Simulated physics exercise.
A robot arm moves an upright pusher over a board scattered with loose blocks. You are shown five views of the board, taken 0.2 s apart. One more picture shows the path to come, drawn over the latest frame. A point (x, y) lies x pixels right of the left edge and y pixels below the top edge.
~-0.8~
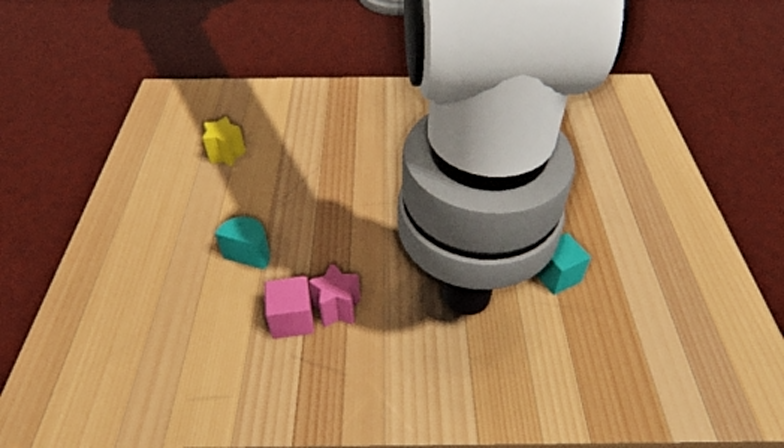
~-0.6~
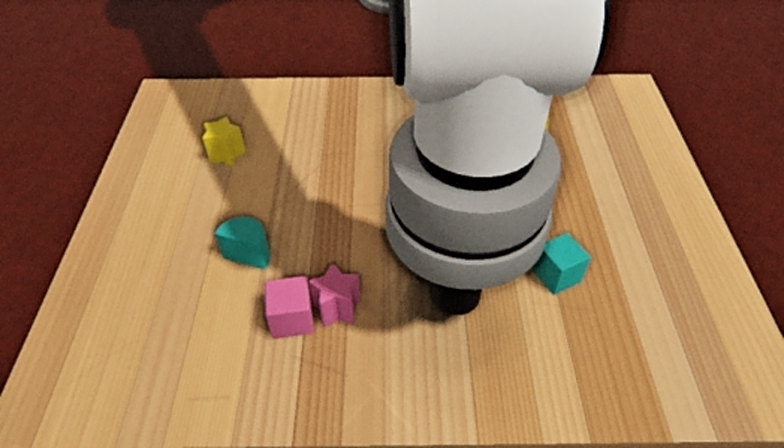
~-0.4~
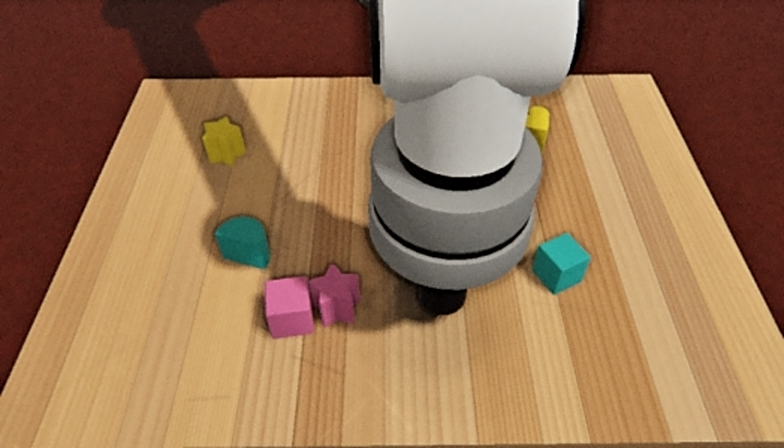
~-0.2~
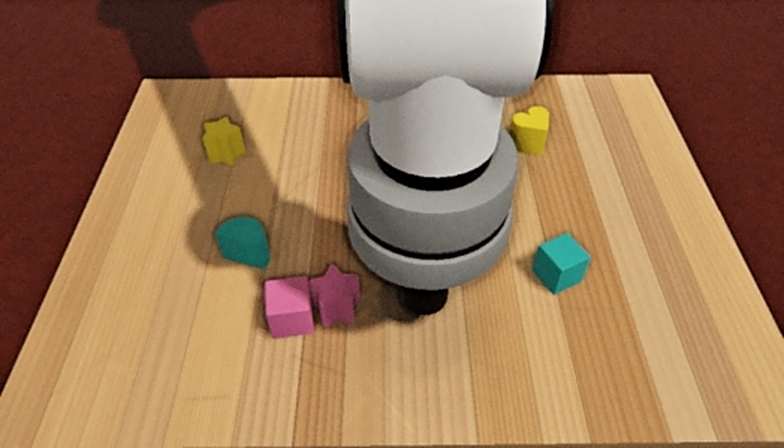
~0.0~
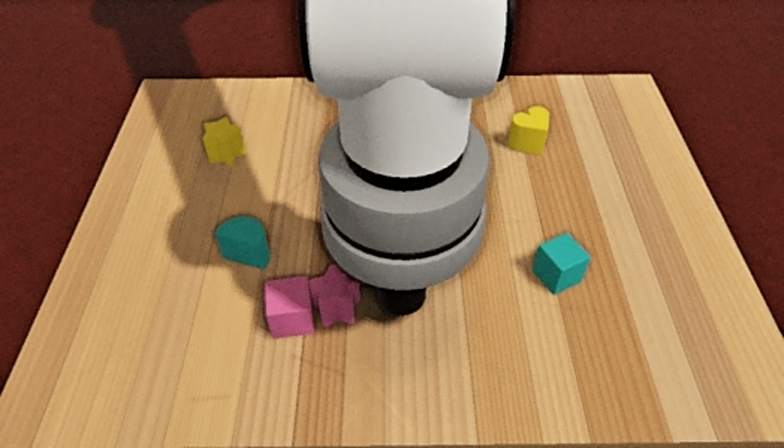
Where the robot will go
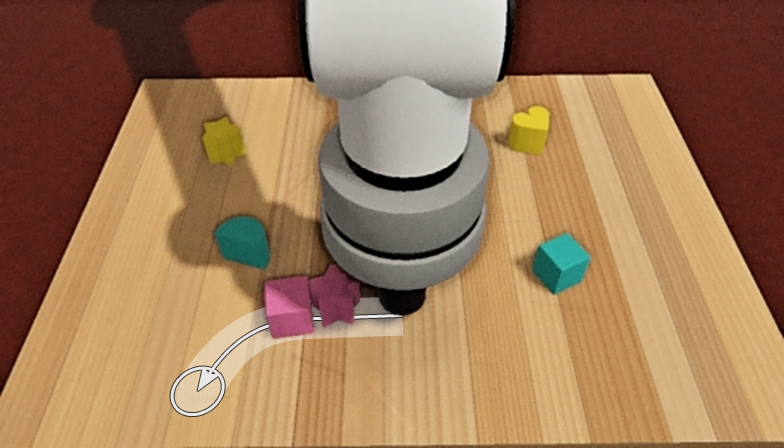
Robot arm sliding its black-tipped pusher left across a wooden board toward a pink star block, the scattered blocks staying still.
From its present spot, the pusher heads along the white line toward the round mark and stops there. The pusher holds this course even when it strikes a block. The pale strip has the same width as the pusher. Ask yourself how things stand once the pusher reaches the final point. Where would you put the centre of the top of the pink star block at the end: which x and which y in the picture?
Final place: (203, 298).
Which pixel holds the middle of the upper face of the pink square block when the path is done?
If I read the scene right, the answer is (156, 296).
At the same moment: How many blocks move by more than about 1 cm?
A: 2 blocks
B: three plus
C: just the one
It's A.
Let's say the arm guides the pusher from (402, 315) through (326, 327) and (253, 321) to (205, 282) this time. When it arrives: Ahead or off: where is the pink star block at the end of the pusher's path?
Prediction: Still leading.
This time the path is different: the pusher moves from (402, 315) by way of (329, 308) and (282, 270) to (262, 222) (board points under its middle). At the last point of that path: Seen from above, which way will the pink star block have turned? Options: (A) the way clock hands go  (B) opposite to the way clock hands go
(B)
Path on the board, from (402, 315) through (327, 318) and (253, 333) to (198, 391).
What follows on the original path. One third of the way, pusher (324, 300); pink square block (242, 295); pink star block (285, 282).
Two thirds of the way, pusher (246, 316); pink square block (168, 298); pink star block (213, 289), turned 25° clockwise.
At the end, pusher (189, 374); turquoise half-round block in place; pink square block (156, 296), turned 15° clockwise; pink star block (203, 298), turned 50° clockwise.
